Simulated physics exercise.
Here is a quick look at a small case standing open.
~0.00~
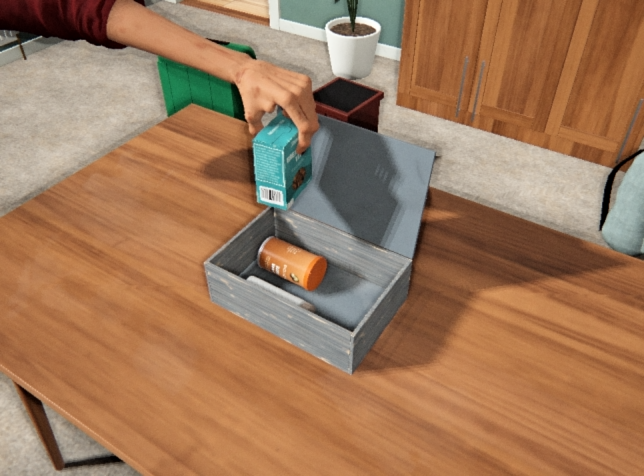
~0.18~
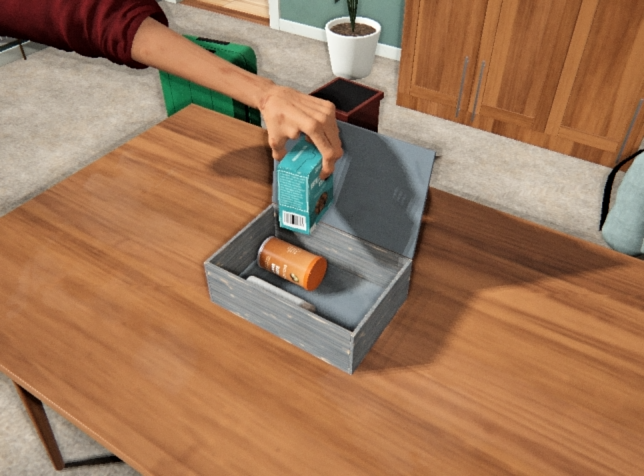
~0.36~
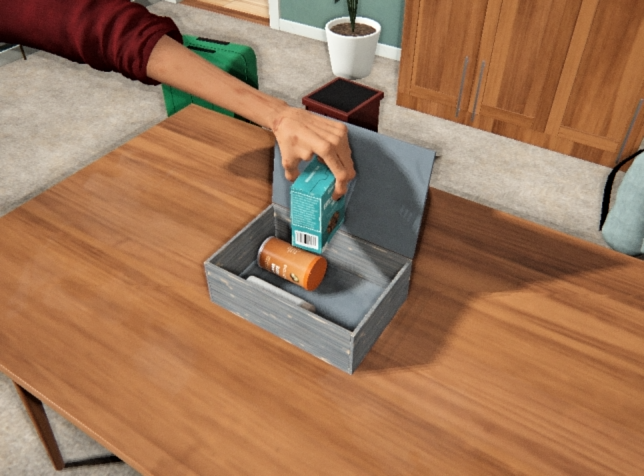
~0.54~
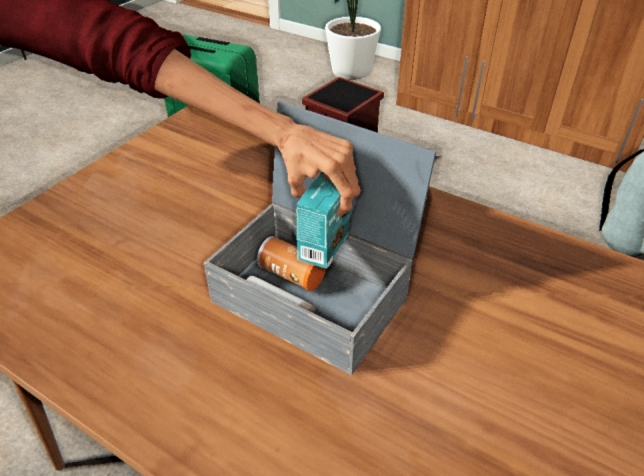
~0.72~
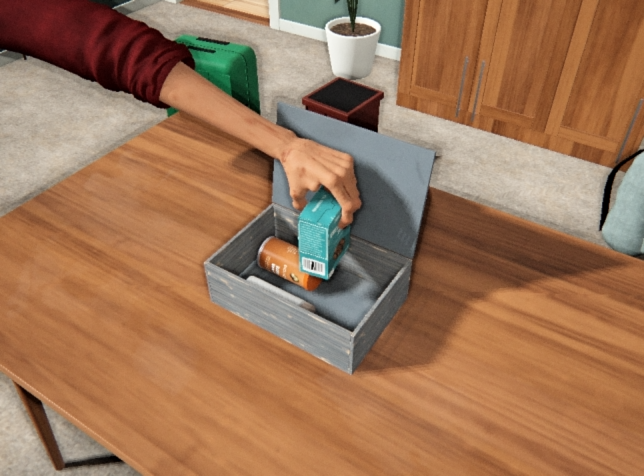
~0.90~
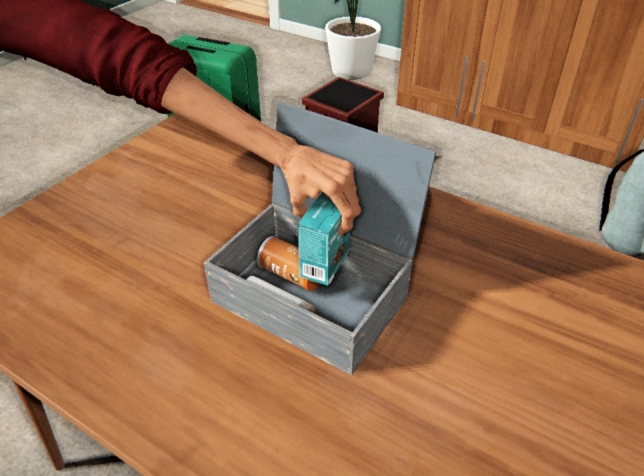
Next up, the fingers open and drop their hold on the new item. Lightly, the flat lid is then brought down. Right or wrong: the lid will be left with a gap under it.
Wrong, it closes.
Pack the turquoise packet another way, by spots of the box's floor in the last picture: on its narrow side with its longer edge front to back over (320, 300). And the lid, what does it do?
The lid settles shut this time.
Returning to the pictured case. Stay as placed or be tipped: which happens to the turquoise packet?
Result: It leans over.
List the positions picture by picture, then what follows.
Still above its spot; turquoise packet (284, 161); orange tin (292, 263), in the first picture.
Still above its spot; turquoise packet (307, 185); orange tin (292, 263), in the second picture.
Still above its spot; turquoise packet (319, 205); orange tin (292, 263), in the third picture.
Still above its spot; turquoise packet (324, 220); orange tin (292, 263), in the fourth picture.
Still above its spot; turquoise packet (325, 232); orange tin (292, 263), in the fifth picture.
In place under the hand; turquoise packet (325, 239); orange tin (292, 263), in the sixth picture.
Around 2.00 s, lid starting down; turquoise packet on its side near (354, 293).
Around 2.80 s, lid 39° above the rim; turquoise packet on its side near (354, 293).
Finally (4.0 s), lid shut; down or leaning hard in the box, turquoise packet; the other 2 still in place. Final places as the last picture's camera would see them, turquoise packet near (354, 293).
